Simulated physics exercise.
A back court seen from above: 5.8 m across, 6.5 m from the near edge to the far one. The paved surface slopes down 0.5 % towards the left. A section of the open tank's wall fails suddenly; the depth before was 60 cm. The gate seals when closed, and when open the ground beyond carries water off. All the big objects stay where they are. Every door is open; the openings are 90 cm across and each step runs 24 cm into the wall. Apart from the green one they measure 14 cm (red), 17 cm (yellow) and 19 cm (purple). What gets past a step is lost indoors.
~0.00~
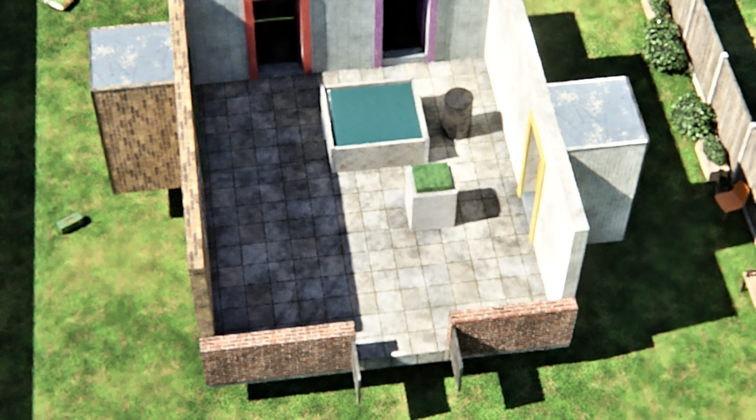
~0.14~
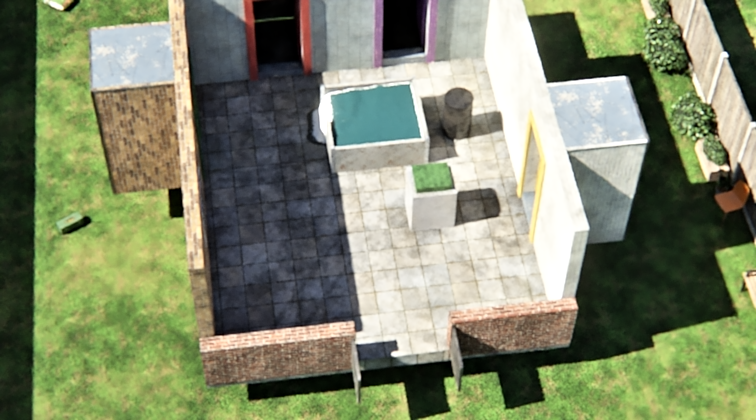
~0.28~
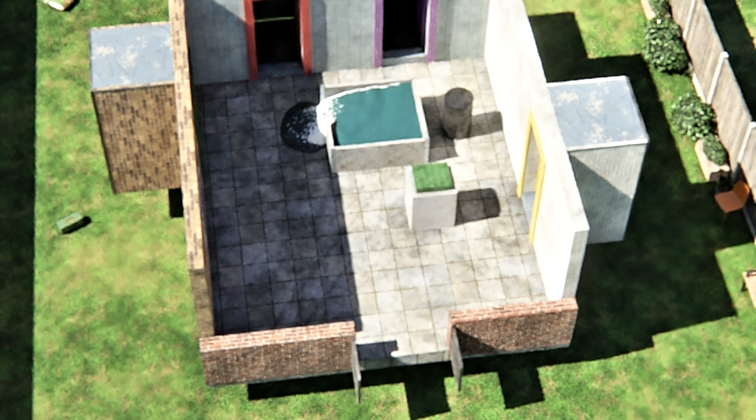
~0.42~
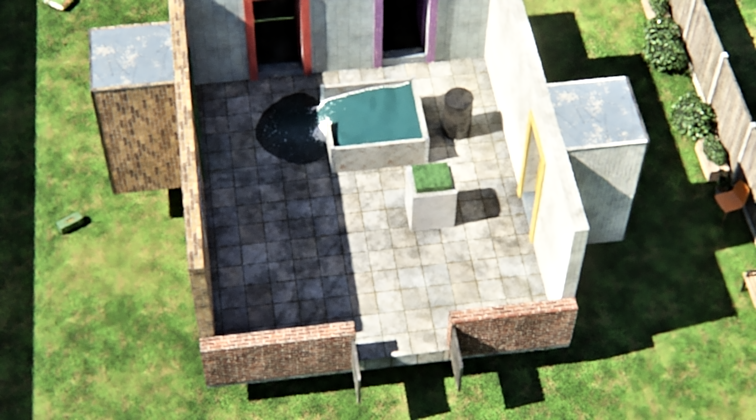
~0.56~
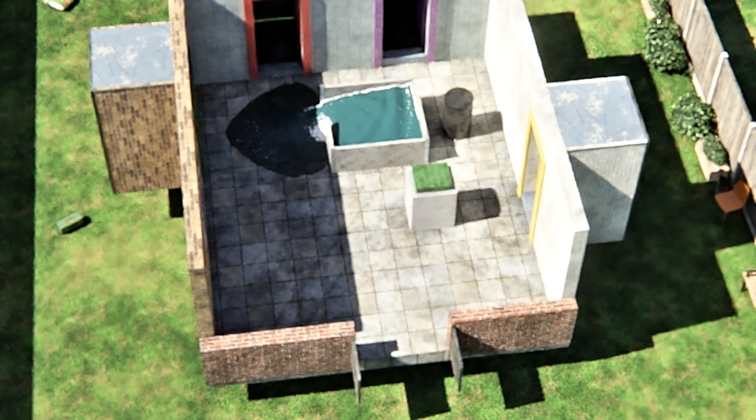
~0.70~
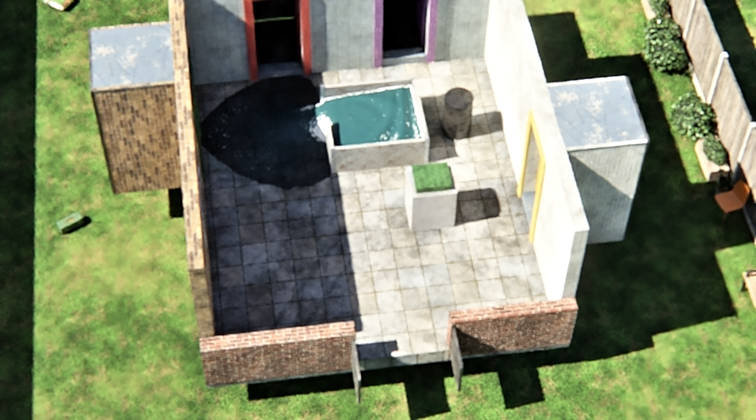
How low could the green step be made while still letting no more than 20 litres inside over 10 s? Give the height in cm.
Close to 18 cm is just enough.
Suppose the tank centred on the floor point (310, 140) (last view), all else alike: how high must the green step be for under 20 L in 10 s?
About 26 cm.
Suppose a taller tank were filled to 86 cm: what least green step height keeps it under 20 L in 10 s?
About 28 cm.
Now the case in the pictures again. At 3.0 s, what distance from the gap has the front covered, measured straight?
Roughly 5.2 m.
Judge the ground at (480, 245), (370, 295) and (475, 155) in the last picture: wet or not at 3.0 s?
In that order: Not reached, dry, not reached.
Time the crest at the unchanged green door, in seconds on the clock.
Around 1.8 s.
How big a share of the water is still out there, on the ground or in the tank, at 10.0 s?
About 94 per cent.
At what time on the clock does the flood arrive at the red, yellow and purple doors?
Red 0.9 s, yellow 10.0 s, purple 4.5 s.
After 1.4 s water covers 20 % of the floor, deepest (41 cm) near (196, 85); 23 cm at the green door, 0 litres in over its 19 cm step.
After 3.0 s water covers 25 % of the floor, deepest (22 cm) near (254, 113); 19 cm at the green door, 15 litres in over its 19 cm step.
After 10.0 s water covers 85 % of the floor, deepest (8 cm) near (217, 338); 7 cm at the green door, 16 litres in over its 19 cm step.
At the green door as built, the water arrived by 0.8 s and peaked near 26 cm at 1.8 s.
Run again over the same 10 s with other heights there, 41 litres in over 16 cm, 5 litres over 22 cm. The limit of 20 litres is kept from about 18 cm up.
